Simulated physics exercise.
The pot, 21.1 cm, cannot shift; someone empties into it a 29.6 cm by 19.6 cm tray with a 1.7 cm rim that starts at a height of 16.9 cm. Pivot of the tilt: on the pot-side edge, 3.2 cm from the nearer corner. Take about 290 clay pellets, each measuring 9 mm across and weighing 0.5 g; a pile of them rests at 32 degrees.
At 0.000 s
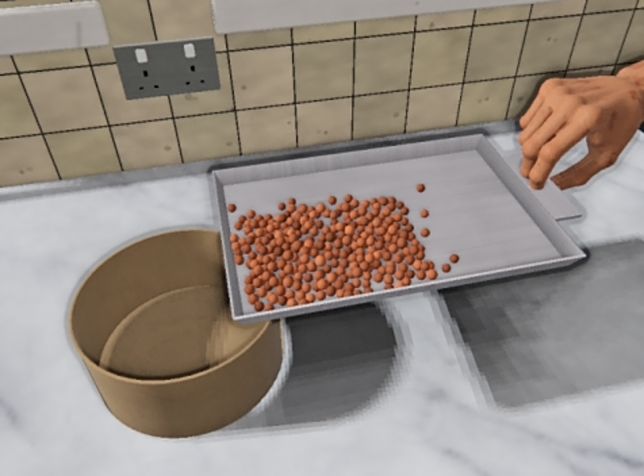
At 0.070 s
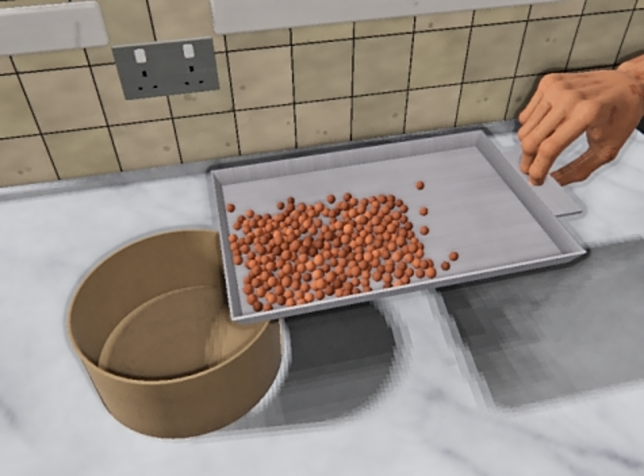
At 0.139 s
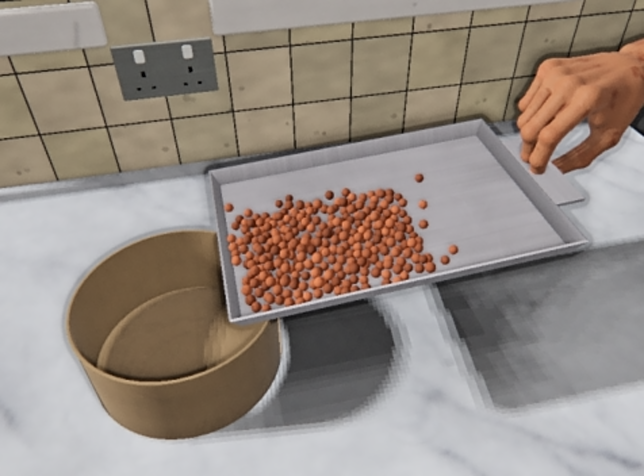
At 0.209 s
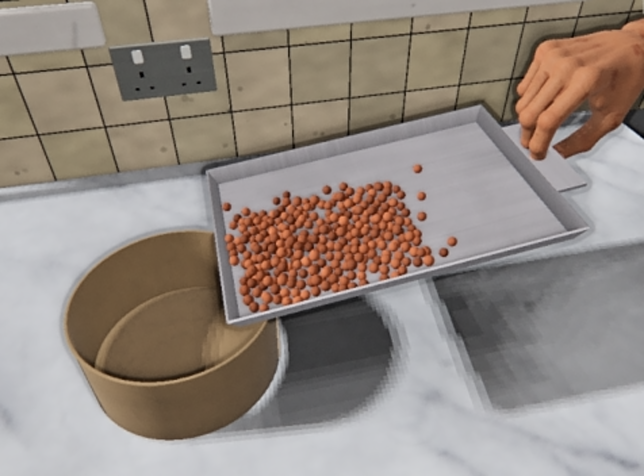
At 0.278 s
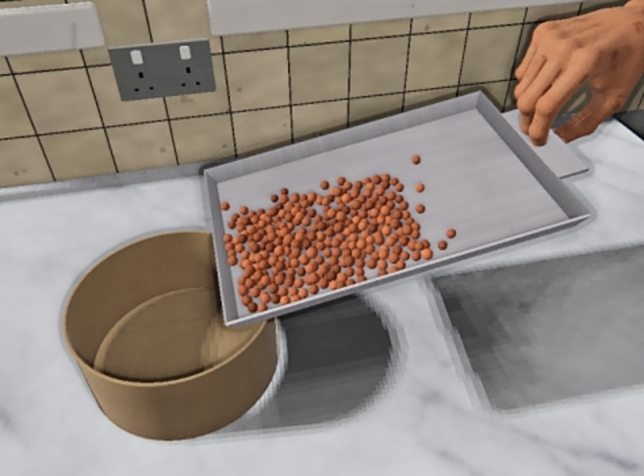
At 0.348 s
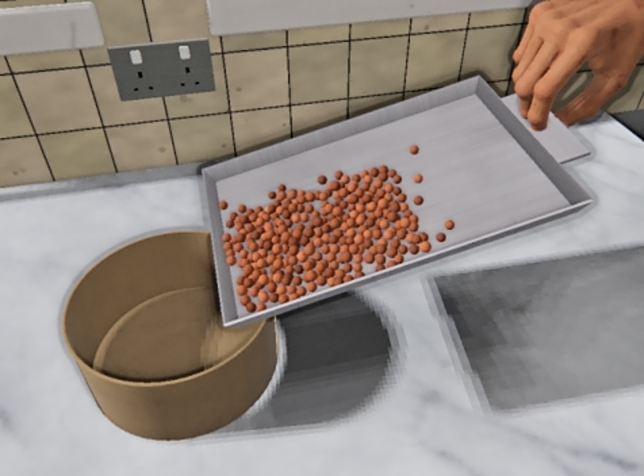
On a marble counter beside a tiled wall, a hand raised the right side of a metal tray, tilting it toward a round tan pot on the left, while the small reddish-brown balls barely shifted.
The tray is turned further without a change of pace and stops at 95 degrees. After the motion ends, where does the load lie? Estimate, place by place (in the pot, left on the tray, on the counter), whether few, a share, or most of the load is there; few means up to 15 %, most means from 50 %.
My estimate: Pot: Most, left on the tray: Few, counter: A share.
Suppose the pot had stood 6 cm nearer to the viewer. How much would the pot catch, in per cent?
Then close to 100 per cent.
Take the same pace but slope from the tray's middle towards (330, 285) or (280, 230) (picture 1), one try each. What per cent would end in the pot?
Some 5 and 90 per cent.
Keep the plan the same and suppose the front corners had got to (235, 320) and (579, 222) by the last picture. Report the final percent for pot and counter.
In the pot: 5 per cent; on the counter: 95 per cent.
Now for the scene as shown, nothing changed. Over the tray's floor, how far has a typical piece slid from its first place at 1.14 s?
Displacement on the tray: About 3 cm.
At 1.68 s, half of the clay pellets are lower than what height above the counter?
Roughly 18 centimetres, more or less.
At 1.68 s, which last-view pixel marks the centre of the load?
Close to pixel (203, 276).
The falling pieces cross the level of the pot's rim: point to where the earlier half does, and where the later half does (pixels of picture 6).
Early: About (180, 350); late: About (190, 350).
After 1.14 s, tilt 51 degrees; the tray holds 100 %, the pot 0 %.
After 1.68 s, tilt 77 degrees; the tray holds 65 %, the pot 10 %.
After 2.27 s, tilt 95 degrees; the tray holds 0 %, the pot 70 %.
By 2.7 s all is still; pot 70 %, tray 0 %, counter 30 %.
